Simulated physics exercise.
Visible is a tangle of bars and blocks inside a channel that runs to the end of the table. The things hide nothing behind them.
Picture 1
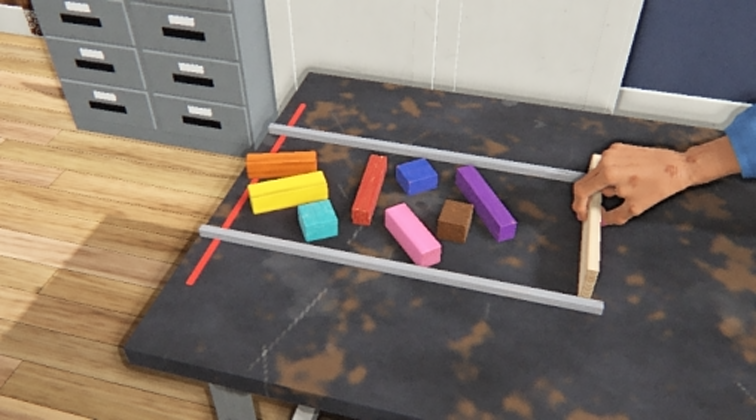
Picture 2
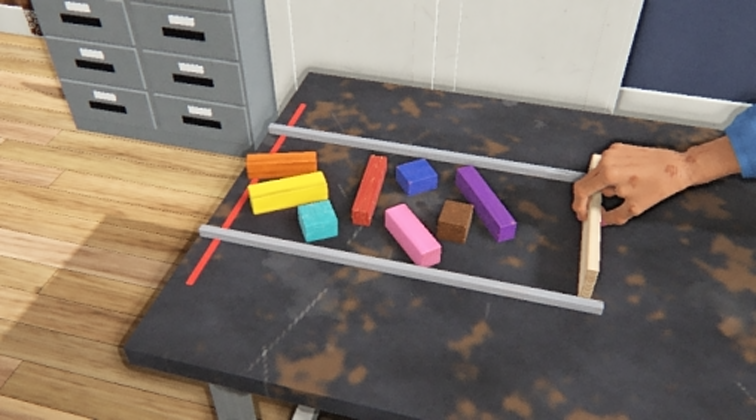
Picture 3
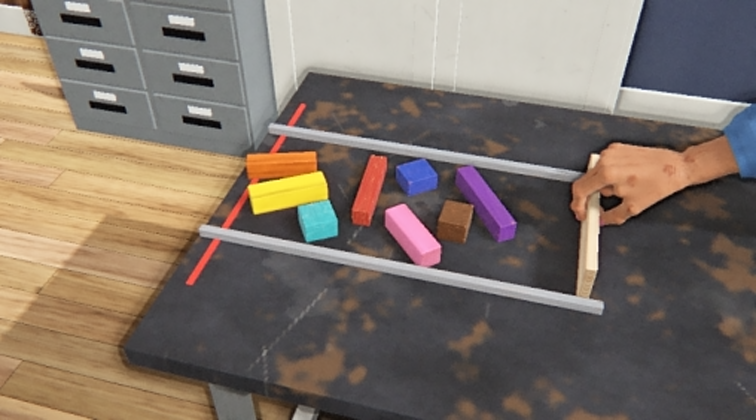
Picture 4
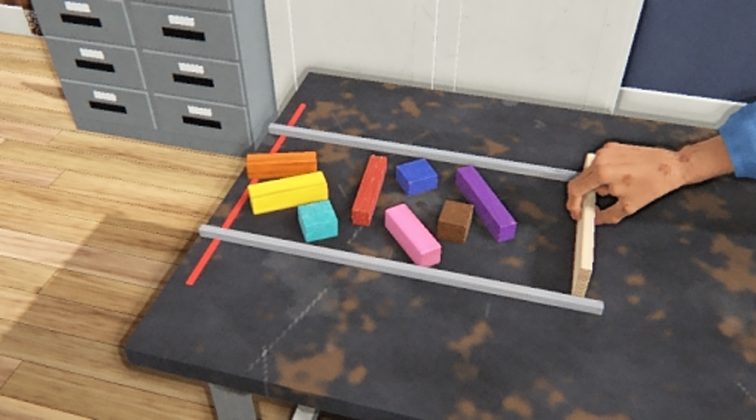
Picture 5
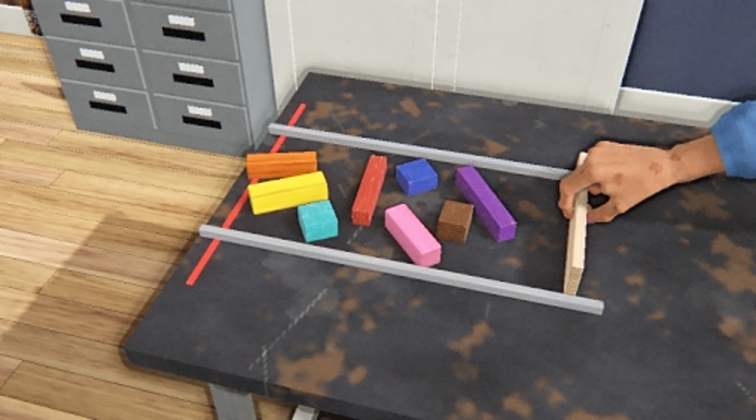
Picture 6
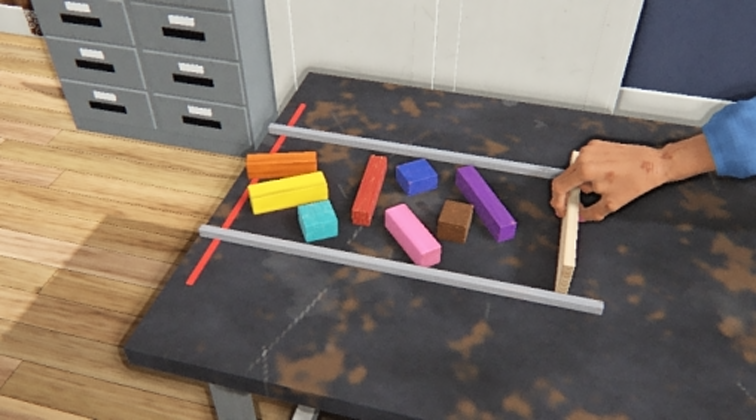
To begin with, a hand holds a wooden board upright at the right end of a channel between two grey rails, with coloured bars and blocks lying between it and a red tape line. The hand then slides the board a short way left toward the purple bar, while the pieces stay still.
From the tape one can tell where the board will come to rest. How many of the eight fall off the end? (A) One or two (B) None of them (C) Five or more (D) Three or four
Five or more (C).
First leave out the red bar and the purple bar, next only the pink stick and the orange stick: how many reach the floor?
In the first try 4, in the other 4.
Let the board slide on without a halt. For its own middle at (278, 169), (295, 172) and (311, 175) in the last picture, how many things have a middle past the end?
Per position: 4 / 2 / 2.
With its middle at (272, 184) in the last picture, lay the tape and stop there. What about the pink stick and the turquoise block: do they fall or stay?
Pink stick: Is still there, turquoise block: Is gone.
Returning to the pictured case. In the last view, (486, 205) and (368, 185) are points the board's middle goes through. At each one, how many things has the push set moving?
First 2, then 8.
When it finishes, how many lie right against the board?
The count in contact is 1.
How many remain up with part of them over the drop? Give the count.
It's 0.
Soon after, none off yet; orange stick at rest near (282, 166); yellow stick at rest near (288, 193); turquoise block at rest near (318, 221).
By the end, the number that fall off is five or more; fallen, brown block, pink stick, blue block, red bar, turquoise block, yellow stick and orange stick.
